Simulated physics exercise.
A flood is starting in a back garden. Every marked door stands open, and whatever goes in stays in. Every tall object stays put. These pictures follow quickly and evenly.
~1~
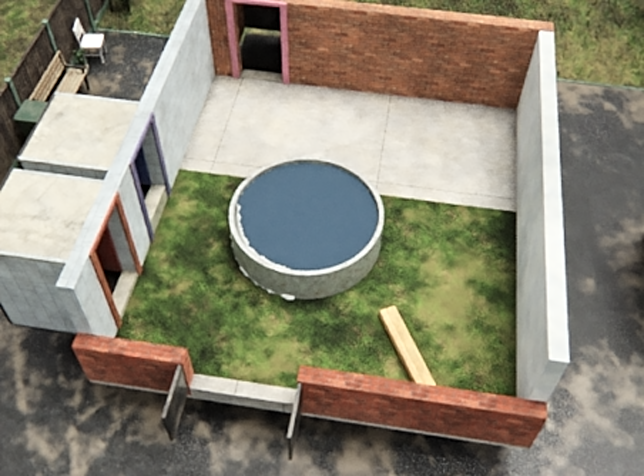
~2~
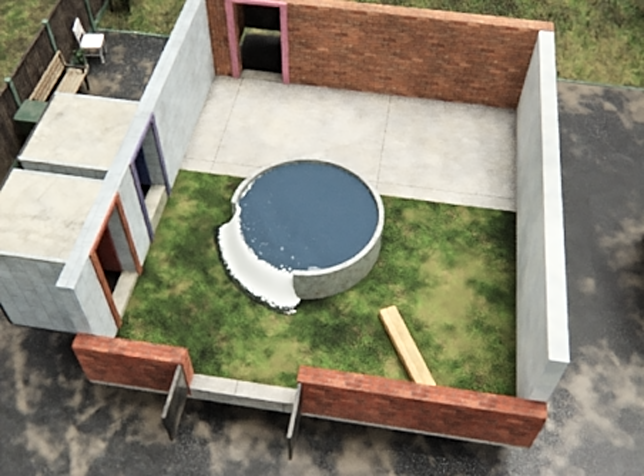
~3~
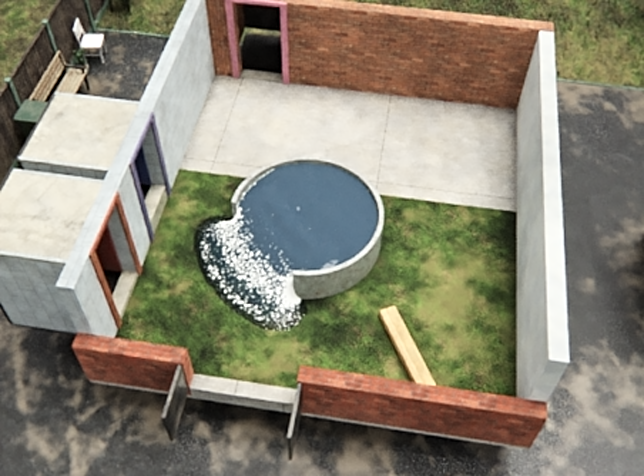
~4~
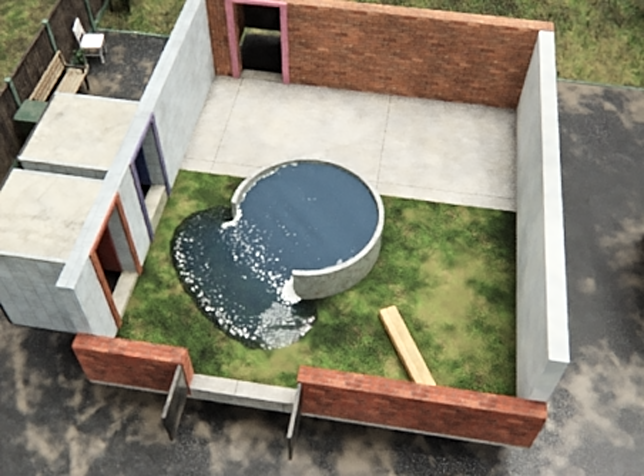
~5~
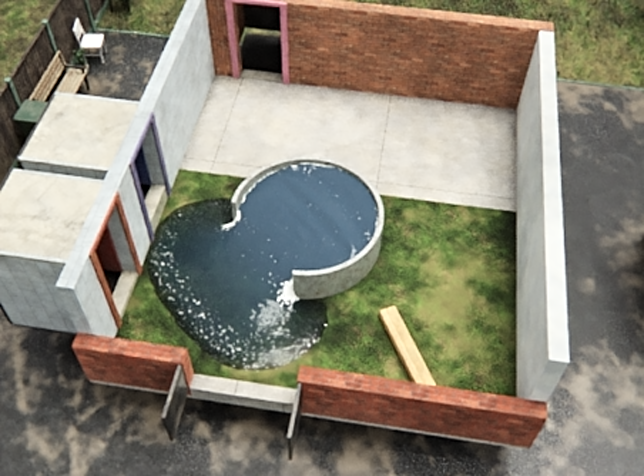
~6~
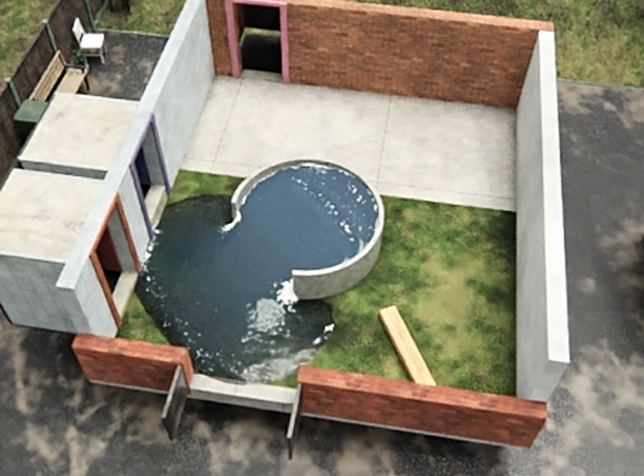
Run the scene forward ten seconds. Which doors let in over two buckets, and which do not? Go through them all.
Result: The pink door is going to be swamped; the red door is going to be swamped; the blue door is going to stay within two buckets.
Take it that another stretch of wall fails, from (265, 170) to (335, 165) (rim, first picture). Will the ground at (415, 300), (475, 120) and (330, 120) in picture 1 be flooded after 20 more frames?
Point by point: Unwetted; soaked; soaked.
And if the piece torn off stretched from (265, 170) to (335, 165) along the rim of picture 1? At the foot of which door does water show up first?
I'd say the door marked pink.
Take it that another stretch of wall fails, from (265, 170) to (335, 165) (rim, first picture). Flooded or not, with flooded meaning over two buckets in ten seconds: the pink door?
As for the pink door, it tops the mark.
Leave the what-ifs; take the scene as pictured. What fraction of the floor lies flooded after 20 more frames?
Close to 35 percent, by my reckoning.
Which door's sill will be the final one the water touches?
The door marked pink.
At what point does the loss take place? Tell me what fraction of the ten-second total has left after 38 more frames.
Share gone by then: About 80 %.
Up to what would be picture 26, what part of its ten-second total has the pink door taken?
Around 0 percent.
A moment on, water covers 25 % of the floor; the pink door not reached, the red door under two buckets in, the blue door wet at the sill, nothing in.
Next, water covers 25 % of the floor; the pink door not reached, the red door over two buckets in, the blue door wet at the sill, nothing in.
Then, water covers 35 % of the floor; the pink door not reached, the red door far over two buckets in, the blue door wet at the sill, nothing in.
Later, water covers 55 % of the floor; the pink door under two buckets in, the red door far over two buckets in, the blue door wet at the sill, nothing in.
In the end, water covers 80 % of the floor; the pink door over two buckets in, the red door far over two buckets in, the blue door wet at the sill, nothing in.
